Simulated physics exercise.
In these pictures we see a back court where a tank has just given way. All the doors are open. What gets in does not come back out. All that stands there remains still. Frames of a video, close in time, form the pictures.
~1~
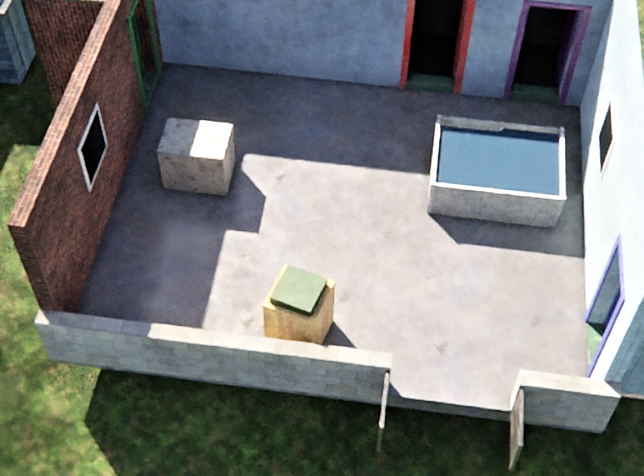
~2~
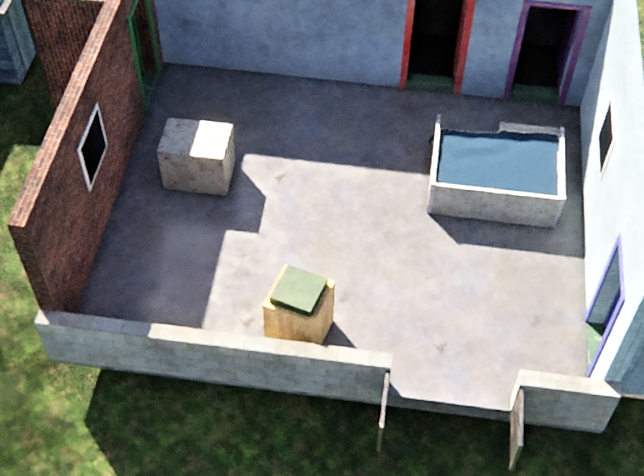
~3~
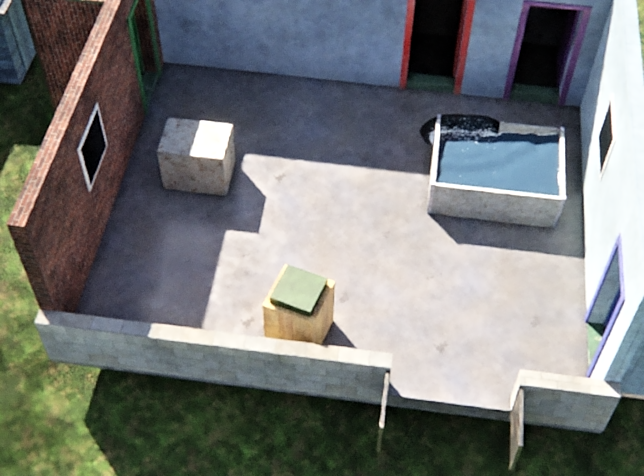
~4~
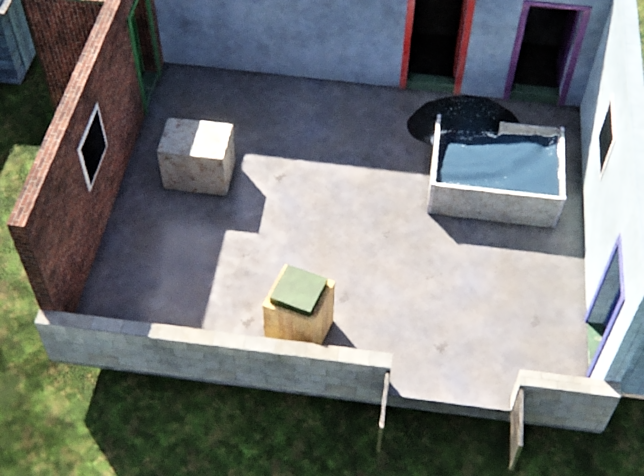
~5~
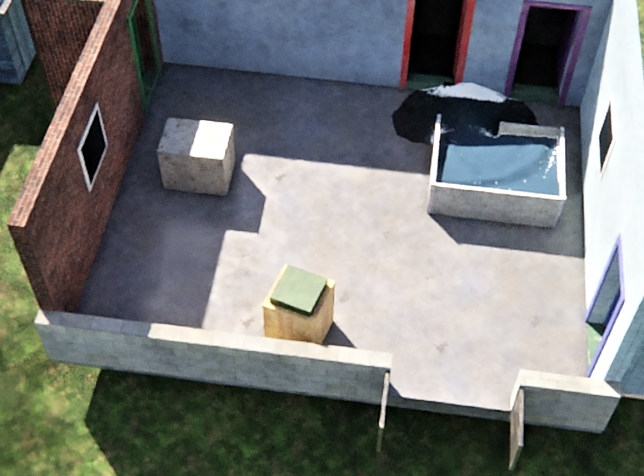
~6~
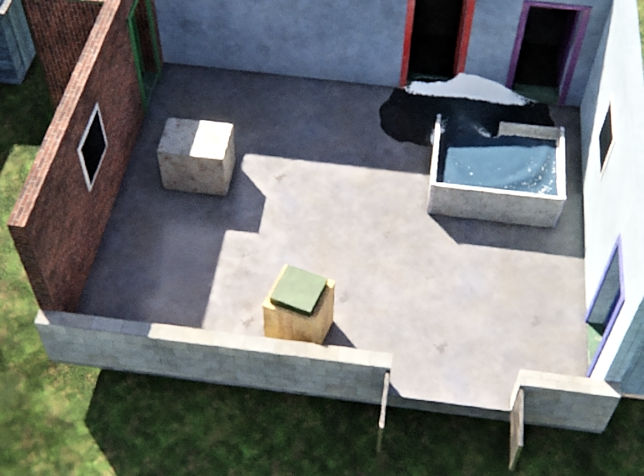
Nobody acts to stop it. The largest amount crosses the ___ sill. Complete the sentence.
The largest amount crosses the red sill.
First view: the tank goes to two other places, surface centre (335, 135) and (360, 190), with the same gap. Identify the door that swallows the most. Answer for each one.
Taking the two tries in turn: The one in green, then the green door.
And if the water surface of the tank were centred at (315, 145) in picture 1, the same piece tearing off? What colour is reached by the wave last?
The answer is the door marked blue.
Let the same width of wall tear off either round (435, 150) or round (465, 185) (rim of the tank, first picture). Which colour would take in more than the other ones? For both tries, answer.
Case 1 - the green one. Case 2 - the door marked blue.
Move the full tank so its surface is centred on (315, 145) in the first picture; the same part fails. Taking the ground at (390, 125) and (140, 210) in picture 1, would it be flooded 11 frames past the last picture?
Soaked, not wet.
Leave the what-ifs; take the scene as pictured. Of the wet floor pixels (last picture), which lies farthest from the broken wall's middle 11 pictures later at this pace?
I'd put it around (228, 73).
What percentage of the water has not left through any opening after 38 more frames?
That works out to about 92 percent.
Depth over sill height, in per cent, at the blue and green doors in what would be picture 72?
Roughly 90 % and 30 %, respectively.
A moment on, water covers 10 % of the floor; blue door not reached, purple door wet at the sill, nothing in, red door some in, green door not reached.
Next, water covers 20 % of the floor; blue door not reached, purple door wet at the sill, nothing in, red door a lot in, green door not reached.
Then, water covers 40 % of the floor; blue door wet at the sill, nothing in, purple door wet at the sill, nothing in, red door a lot in, green door wet at the sill, nothing in.
Later, water covers 60 % of the floor; blue door wet at the sill, nothing in, purple door a trickle in, red door a lot in, green door wet at the sill, nothing in.
In the end, water covers 80 % of the floor; blue door a trickle in, purple door a trickle in, red door a lot in, green door wet at the sill, nothing in; the red door has let in the most.
